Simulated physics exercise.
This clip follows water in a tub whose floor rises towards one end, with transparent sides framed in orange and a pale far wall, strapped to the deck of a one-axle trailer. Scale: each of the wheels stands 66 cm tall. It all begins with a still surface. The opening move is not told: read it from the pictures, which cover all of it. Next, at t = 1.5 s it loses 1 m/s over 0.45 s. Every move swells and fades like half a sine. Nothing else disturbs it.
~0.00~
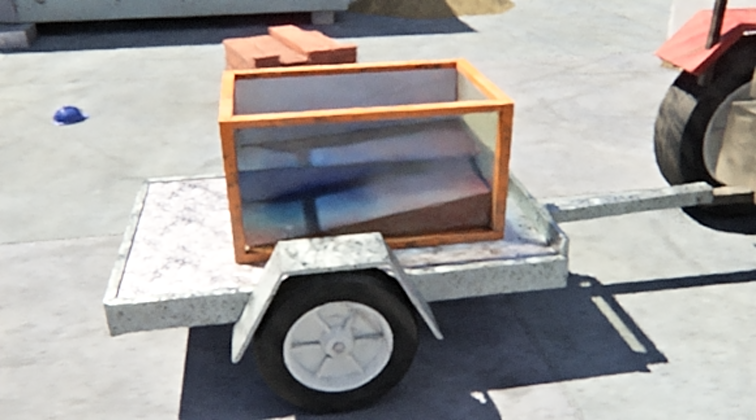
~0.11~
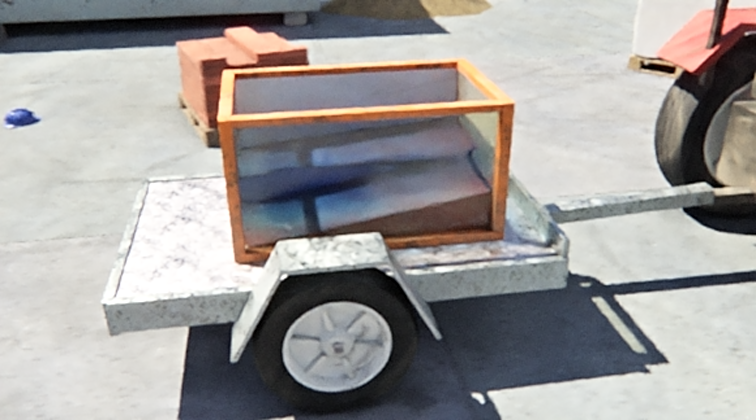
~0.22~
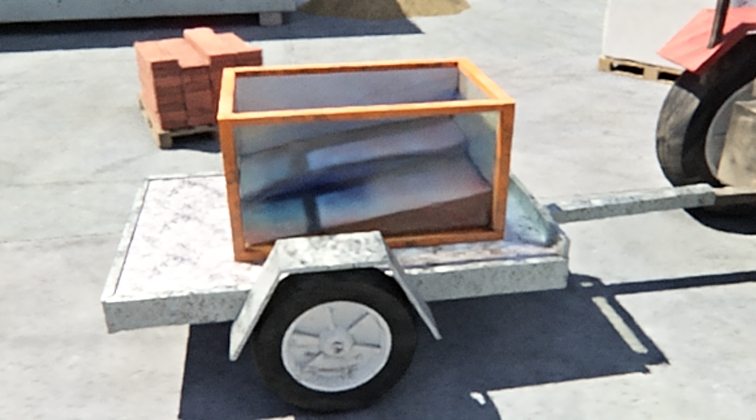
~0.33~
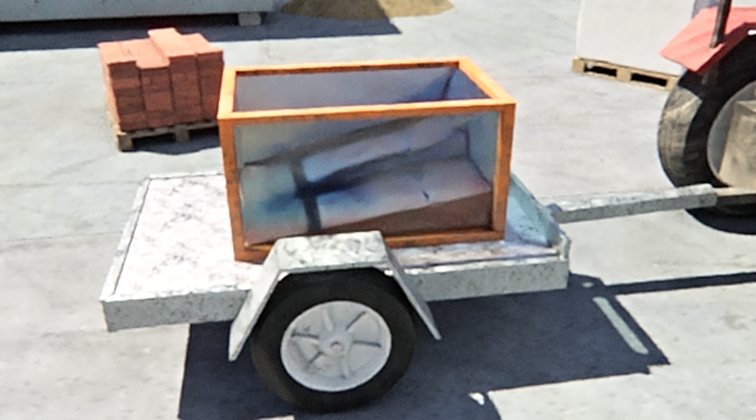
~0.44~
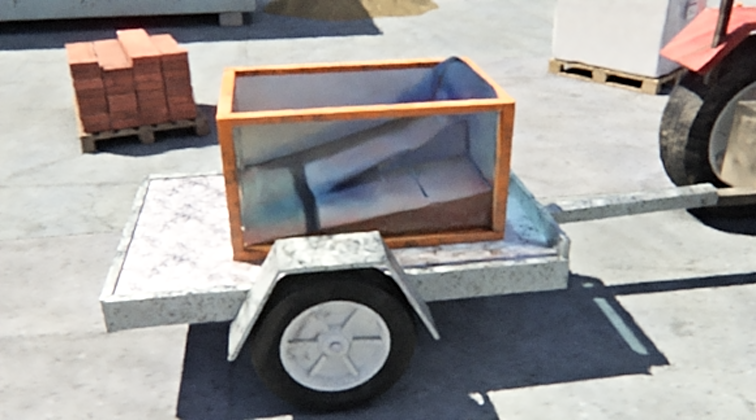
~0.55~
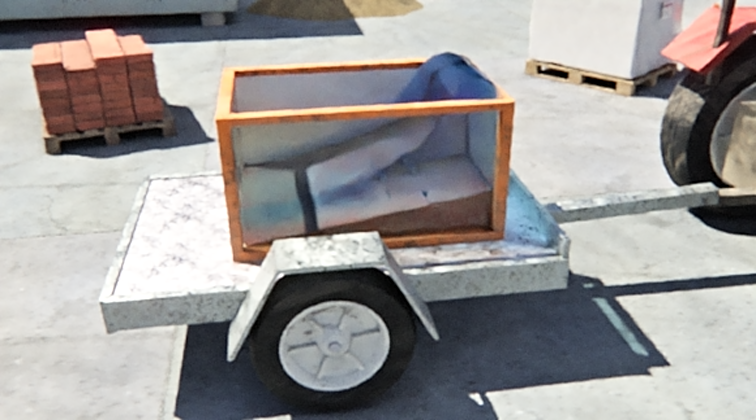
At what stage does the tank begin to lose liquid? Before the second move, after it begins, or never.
The first spill: Before.
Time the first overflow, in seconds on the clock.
At about 0.9 s.
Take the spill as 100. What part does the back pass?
About 10 per cent.
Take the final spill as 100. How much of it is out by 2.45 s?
About 80 per cent.
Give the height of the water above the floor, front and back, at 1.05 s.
Front 34 cm, back 50 cm.
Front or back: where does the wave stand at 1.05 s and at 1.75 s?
Towards the back, then the front.
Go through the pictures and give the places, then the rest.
In the first picture, the surface is at (474, 146) by the front wall; at (256, 161) by the back wall; it lies level with the rim line; the front is on the right, levels are read along the near wall; a wheel hub at (340, 354).
In the second picture, the surface is at (474, 140) by the front wall; at (256, 165) by the back wall; it climbs 3° towards the front.
In the third picture, the surface is at (476, 127) by the front wall; at (257, 178) by the back wall; it climbs 10° towards the front.
In the fourth picture, the surface is at (258, 193) by the back wall; it climbs 21° towards the front.
In the fifth picture, the surface is at (479, 82) by the front wall; at (258, 200) by the back wall; it climbs 26° towards the front.
In the sixth picture, the surface is at (478, 75) by the front wall; at (258, 200) by the back wall; it climbs 28° towards the front; a wheel hub at (336, 353).
By 1.05 s the surface is 34 cm up at the front and 50 cm at the back; 1 per cent is out, over the front.
By 1.75 s the surface is 36 cm up at the front and 25 cm at the back; 2 per cent is out, over the back and the front.
By 2.45 s the surface is 37 cm up at the front and 28 cm at the back; 10 per cent is out, over the front.
By 4.93 s 12 per cent is out, over the front; the first of it left at about 0.95 s, and the second move began at 1.5 s.
